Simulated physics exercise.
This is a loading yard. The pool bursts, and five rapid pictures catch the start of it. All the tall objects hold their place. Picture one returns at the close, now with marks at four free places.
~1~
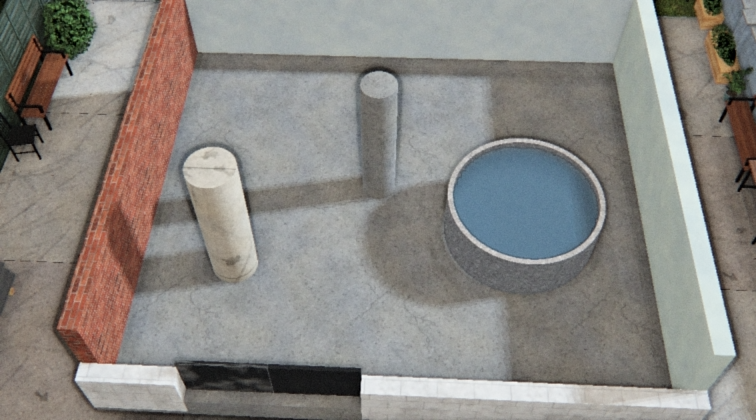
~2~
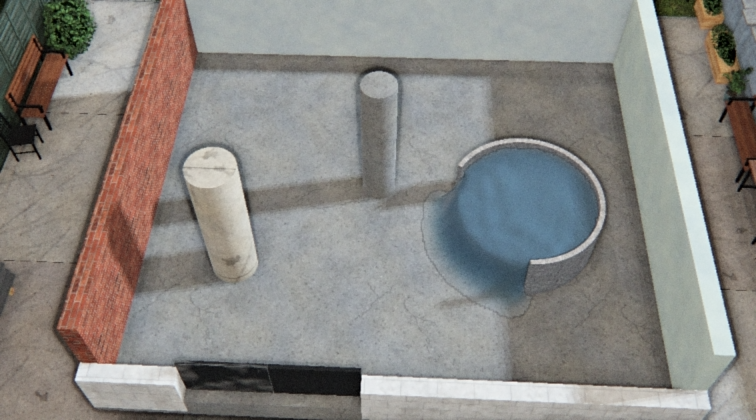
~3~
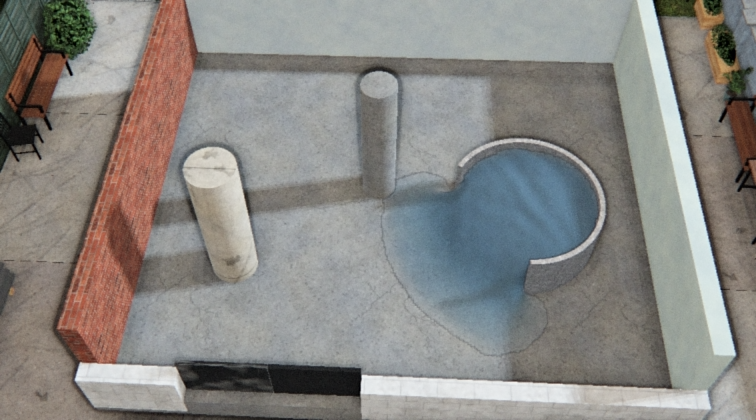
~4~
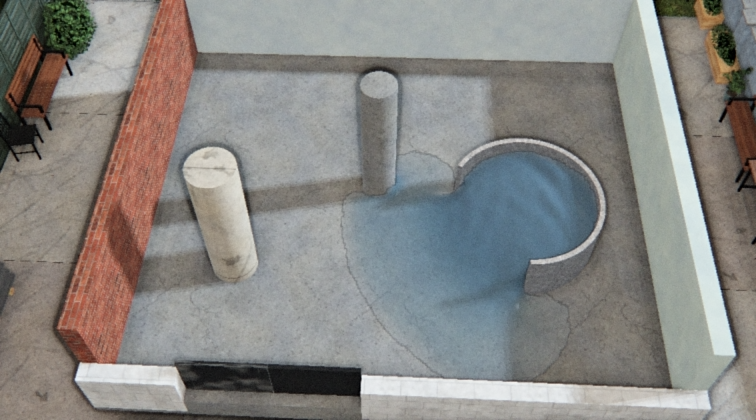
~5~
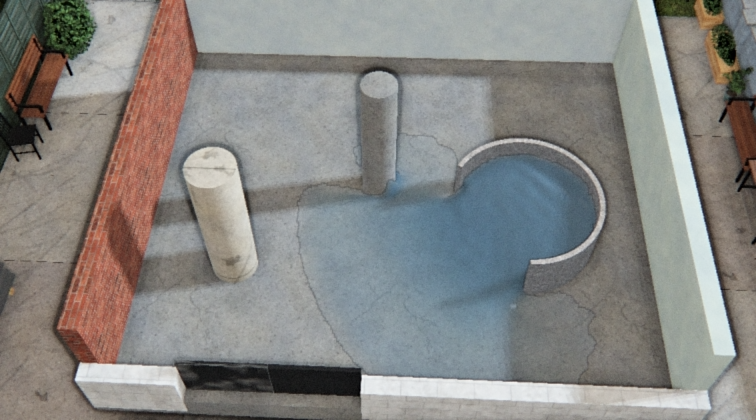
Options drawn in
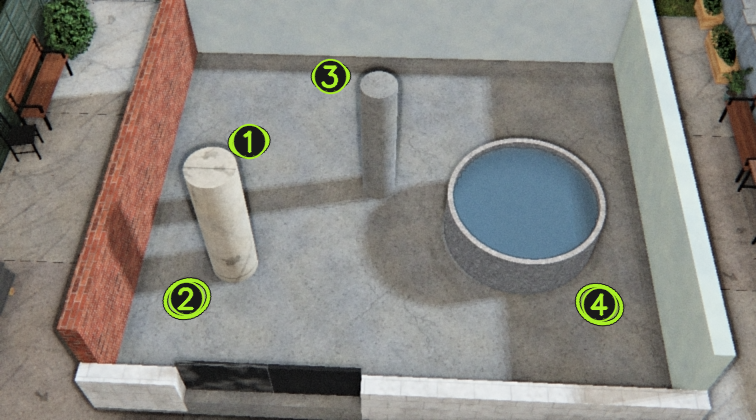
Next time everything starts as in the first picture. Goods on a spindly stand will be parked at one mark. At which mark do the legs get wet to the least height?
Use spot 4.
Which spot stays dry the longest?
Here it is spot 4.
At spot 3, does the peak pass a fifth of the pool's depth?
Yes, it does.
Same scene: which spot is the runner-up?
That would be 1.
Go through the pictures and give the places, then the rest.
Pool full, its middle at (525, 201); shut gate at (271, 376).
Water covers 2 % of the ground and shows as far out as (517, 311).
Water covers 8 % of the ground and shows as far out as (404, 184).
Water covers 15 % of the ground and shows as far out as (405, 164).
Water covers 24 % of the ground and shows as far out as (313, 194).
On the marked copy, 1 at (249, 141); 2 at (186, 298); 3 at (330, 76); 4 at (599, 304).
With 1, the water peaks at about 18 % of the depth that stood in the pool.
With 2, the water peaks at about 37 % of the depth that stood in the pool.
With 3, the water peaks at about 33 % of the depth that stood in the pool.
With 4, the water peaks at about 8 % of the depth that stood in the pool.
